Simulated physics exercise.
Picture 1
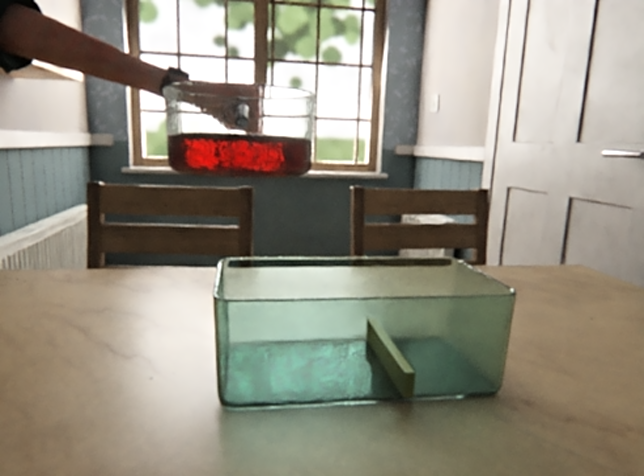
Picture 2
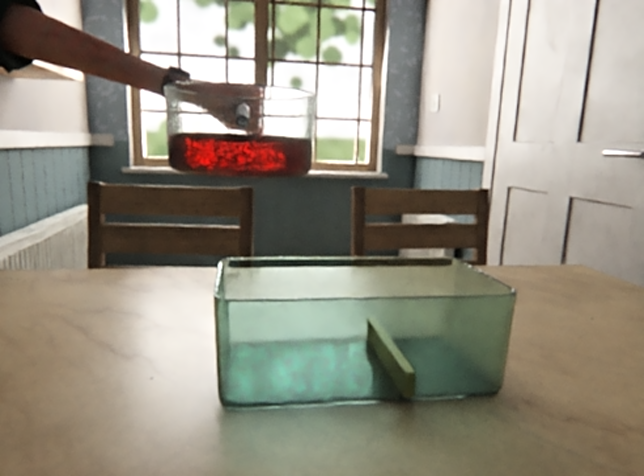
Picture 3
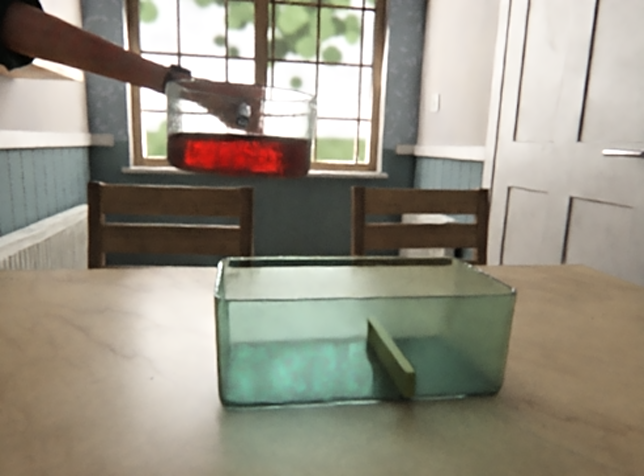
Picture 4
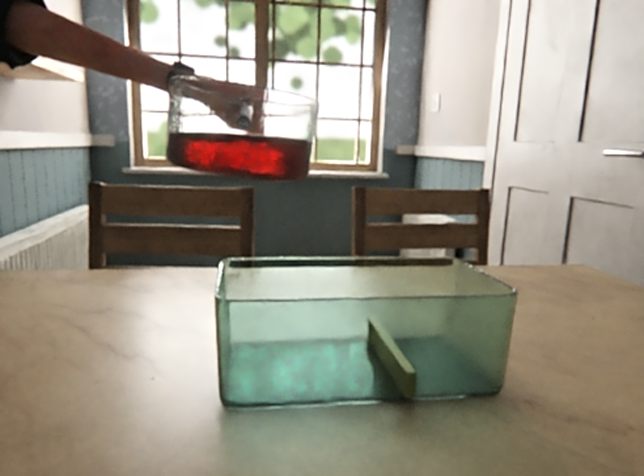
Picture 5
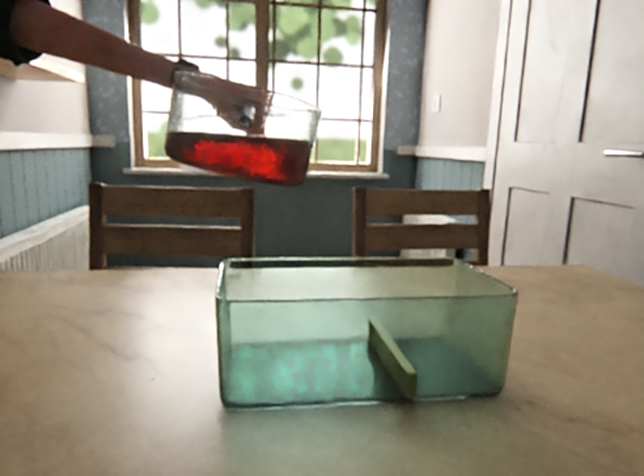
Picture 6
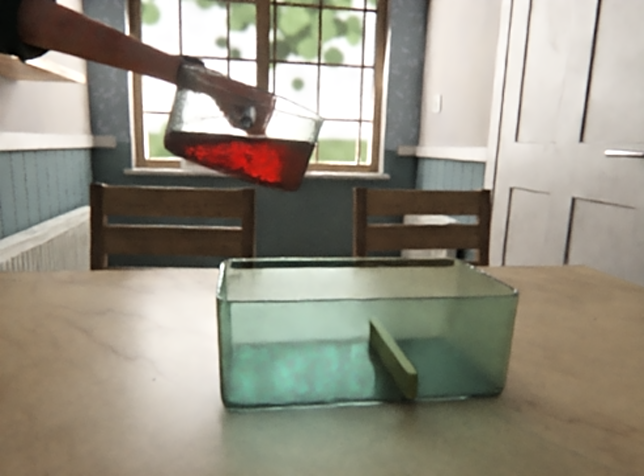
A hand tilts a clear container of red liquid rightward above a long greenish glass basin.
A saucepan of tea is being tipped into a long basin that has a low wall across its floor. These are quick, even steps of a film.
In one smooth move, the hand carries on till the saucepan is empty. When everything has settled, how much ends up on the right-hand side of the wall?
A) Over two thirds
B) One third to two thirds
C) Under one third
Answer: C.
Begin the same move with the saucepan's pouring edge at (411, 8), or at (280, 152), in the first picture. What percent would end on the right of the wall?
It comes to 65 % the first time and 10 % the second.
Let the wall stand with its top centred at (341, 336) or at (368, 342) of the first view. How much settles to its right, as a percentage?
First try: Roughly 50 per cent; second try: 20 per cent.
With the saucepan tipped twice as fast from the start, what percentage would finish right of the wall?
Around 20 per cent ends up there.
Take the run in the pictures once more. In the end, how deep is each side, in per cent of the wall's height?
Once it is still, the left part shows 60 per cent and the right part 10.
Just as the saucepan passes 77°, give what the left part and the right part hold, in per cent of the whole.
I'd put the left part near 10 per cent and the right part near 0.
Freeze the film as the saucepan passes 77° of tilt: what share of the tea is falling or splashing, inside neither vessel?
It's close to 30 percent.
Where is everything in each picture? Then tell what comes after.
Tilt 0°; pouring edge (314, 98); surface from (171, 134) to (309, 139); the long basin's rim runs from (218, 278) to (483, 275); the wall's top is at (388, 343), in the first frame.
Tilt 1°; pouring edge (314, 99); surface from (172, 134) to (309, 139), in the second frame.
Tilt 3°; pouring edge (316, 101); surface from (172, 134) to (309, 140), in the third frame.
Tilt 6°; pouring edge (318, 106); surface from (171, 134) to (309, 141), in the fourth frame.
Tilt 11°; pouring edge (320, 114); surface from (171, 133) to (310, 141), in the fifth frame.
Tilt 17°; pouring edge (322, 123); surface from (169, 133) to (312, 142), in the sixth frame.
A moment on, the saucepan is tipped on its side and 60 per cent is still to pour, 9 is left of the wall and 0 right of it.
Next, the saucepan is tipped right over and 7 per cent is still to pour, 77 is left of the wall and 4 right of it.
Then the saucepan is tipped right over and 0 per cent is still to pour, 90 is left of the wall and 9 right of it.
Later the saucepan is tipped right over and 0 per cent is still to pour, 90 is left of the wall and 10 right of it.
At rest 90 per cent lies left of the wall, 10 right of it and 1 outside.
